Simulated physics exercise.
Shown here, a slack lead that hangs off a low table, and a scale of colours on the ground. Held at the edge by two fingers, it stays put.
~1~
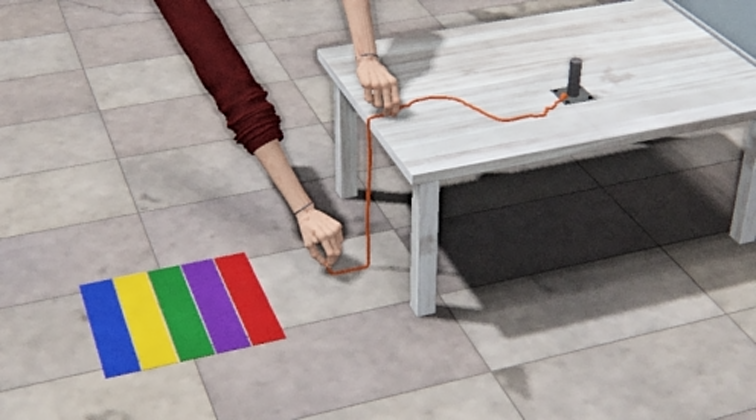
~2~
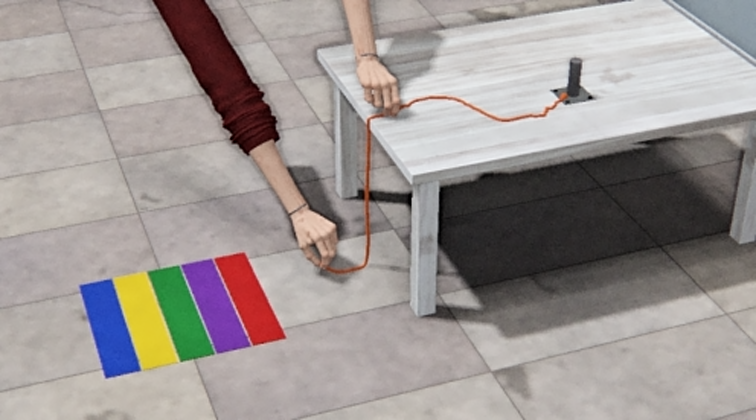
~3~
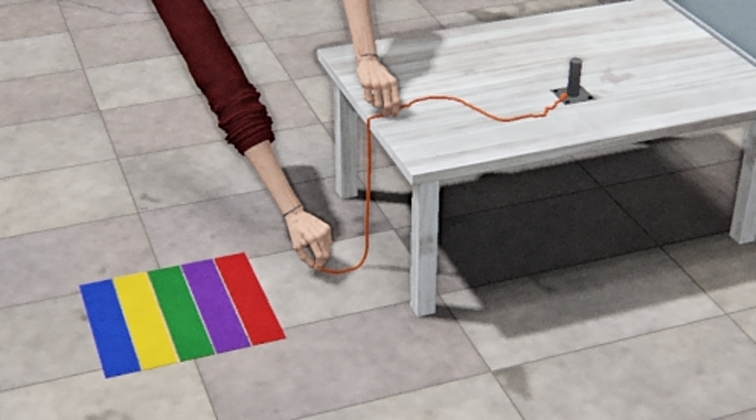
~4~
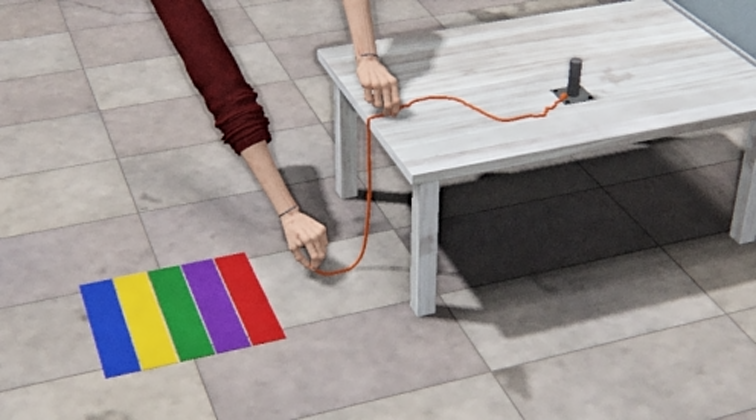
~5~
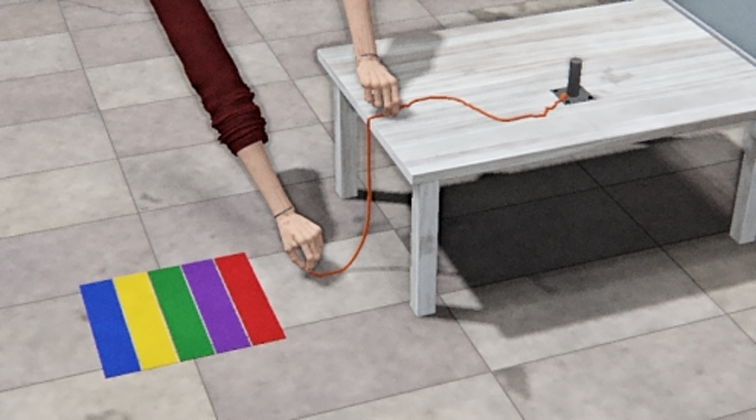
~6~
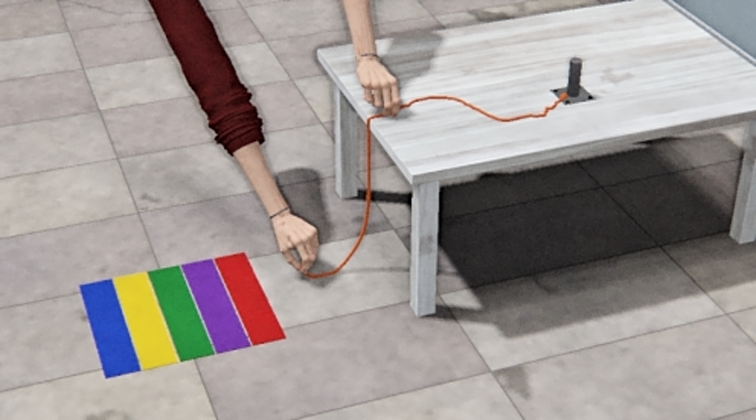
A hand drawing the end of a slack orange lead slightly left above the floor, another hand holding it at the table edge.
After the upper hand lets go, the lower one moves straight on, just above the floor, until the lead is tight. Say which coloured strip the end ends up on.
It ends up on the yellow strip.
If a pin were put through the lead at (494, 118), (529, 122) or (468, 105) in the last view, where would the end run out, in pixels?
First try around (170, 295), second around (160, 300), third around (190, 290).
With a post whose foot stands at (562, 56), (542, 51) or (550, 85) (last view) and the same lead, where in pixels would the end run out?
(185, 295), (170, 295) and (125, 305).
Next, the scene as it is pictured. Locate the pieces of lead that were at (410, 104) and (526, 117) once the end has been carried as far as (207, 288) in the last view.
Roughly (371, 134) for one and roughly (496, 104) for the other.
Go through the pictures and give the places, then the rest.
In the first picture, end (326, 264); red (262, 325); purple (227, 333); green (191, 341); yellow (155, 348); blue (118, 357).
In the second picture, end (321, 265); lead through (546, 109) (490, 116) (426, 99) (371, 121) (367, 190) (368, 249).
In the third picture, end (315, 266).
In the fourth picture, end (311, 267); lead through (546, 109) (490, 116) (426, 99) (371, 121) (369, 189) (363, 250).
In the fifth picture, end (306, 268).
In the sixth picture, end (302, 269); lead through (546, 109) (490, 116) (426, 99) (371, 121) (369, 189) (354, 250).
A little later, end near (207, 288); over purple.
Next, end near (165, 297); over green.
When it is tight, end near (140, 302); over yellow. It halts on the yellow strip.
